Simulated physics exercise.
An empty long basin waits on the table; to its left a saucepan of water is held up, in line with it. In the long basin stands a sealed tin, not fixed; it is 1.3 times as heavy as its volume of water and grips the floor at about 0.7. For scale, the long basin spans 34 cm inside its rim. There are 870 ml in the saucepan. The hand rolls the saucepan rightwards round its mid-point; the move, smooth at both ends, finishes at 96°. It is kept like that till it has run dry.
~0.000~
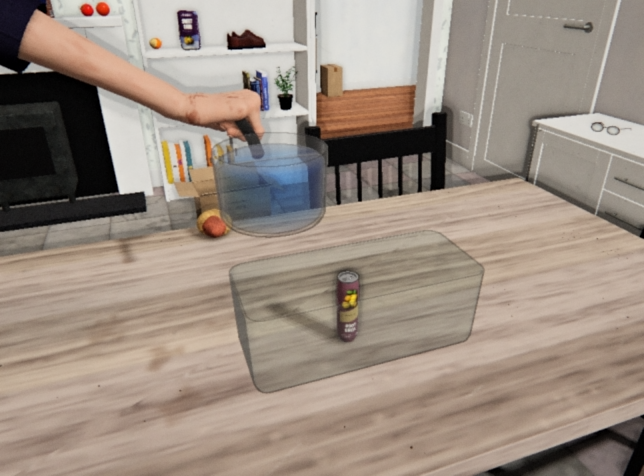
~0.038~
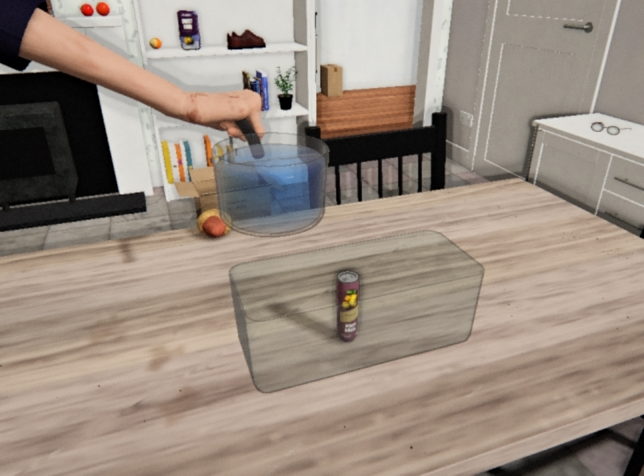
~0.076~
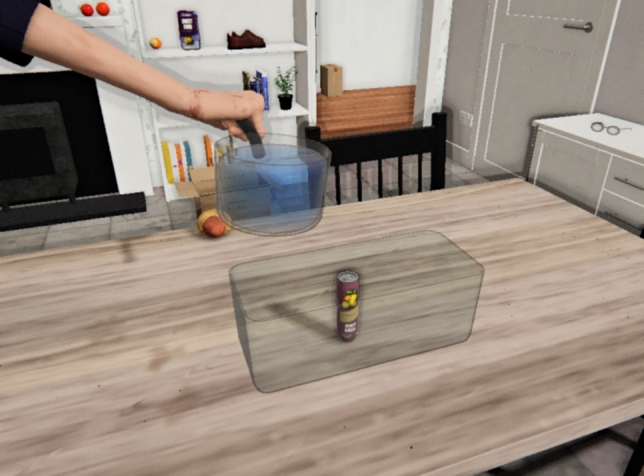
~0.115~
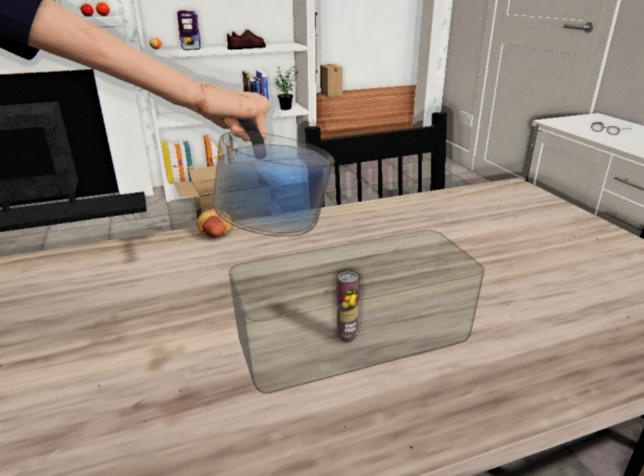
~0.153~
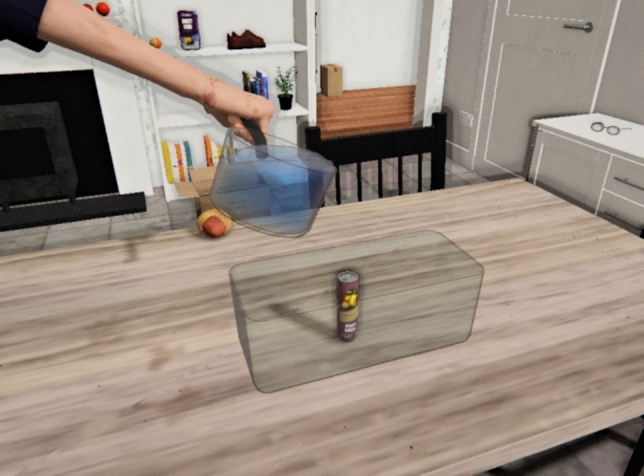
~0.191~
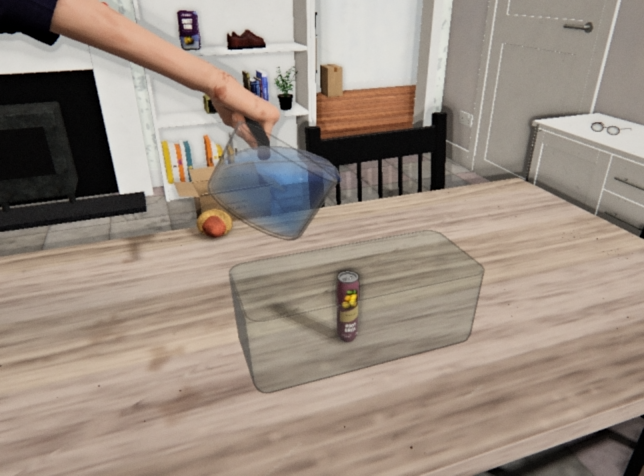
A hand tilts a clear saucepan of blue water rightwards above a wooden table.
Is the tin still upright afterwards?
It keeps standing.
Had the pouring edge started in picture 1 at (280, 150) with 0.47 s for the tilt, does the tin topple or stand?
Then it topples.
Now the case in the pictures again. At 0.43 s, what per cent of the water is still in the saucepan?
Near 40 in a hundred.
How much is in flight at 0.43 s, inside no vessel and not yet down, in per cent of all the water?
Some 42 per cent.
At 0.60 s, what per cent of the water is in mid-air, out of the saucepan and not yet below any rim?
Near 12 in a hundred.
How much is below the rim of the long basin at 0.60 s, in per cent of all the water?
About 76 per cent.
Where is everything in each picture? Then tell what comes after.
In the first picture, it leans 0°; its right rim is at (323, 144); the water meets the walls at (215, 164) and (320, 152); the long basin's rim runs from (237, 294) to (460, 250); the tin's top is at (348, 280).
In the second picture, it leans 2°; its right rim is at (324, 145); the water meets the walls at (215, 164) and (320, 153).
In the third picture, it leans 6°; its right rim is at (326, 149); the water meets the walls at (217, 162) and (322, 153).
In the fourth picture, it leans 14°; its right rim is at (329, 157); the water meets the walls at (220, 162) and (325, 155).
In the fifth picture, it leans 23°; its right rim is at (331, 166); the water meets the walls at (220, 166) and (330, 160).
In the sixth picture, it leans 34°; its right rim is at (331, 177); the water meets the walls at (215, 170) and (330, 169); 3 per cent is over the edge.
After 0.43 s the tilt is 94° and 39 per cent is still to pour; the tin stands where it began.
After 0.60 s the tilt is 96° and 13 per cent is still to pour; the tin stands where it began.
After 0.77 s the tilt is 96° and 4 per cent is still to pour; the tin stands where it began.
After 0.97 s the tilt is 96° and 1 per cent is still to pour; the tin stands where it began.
In the end the tin stands where it began.
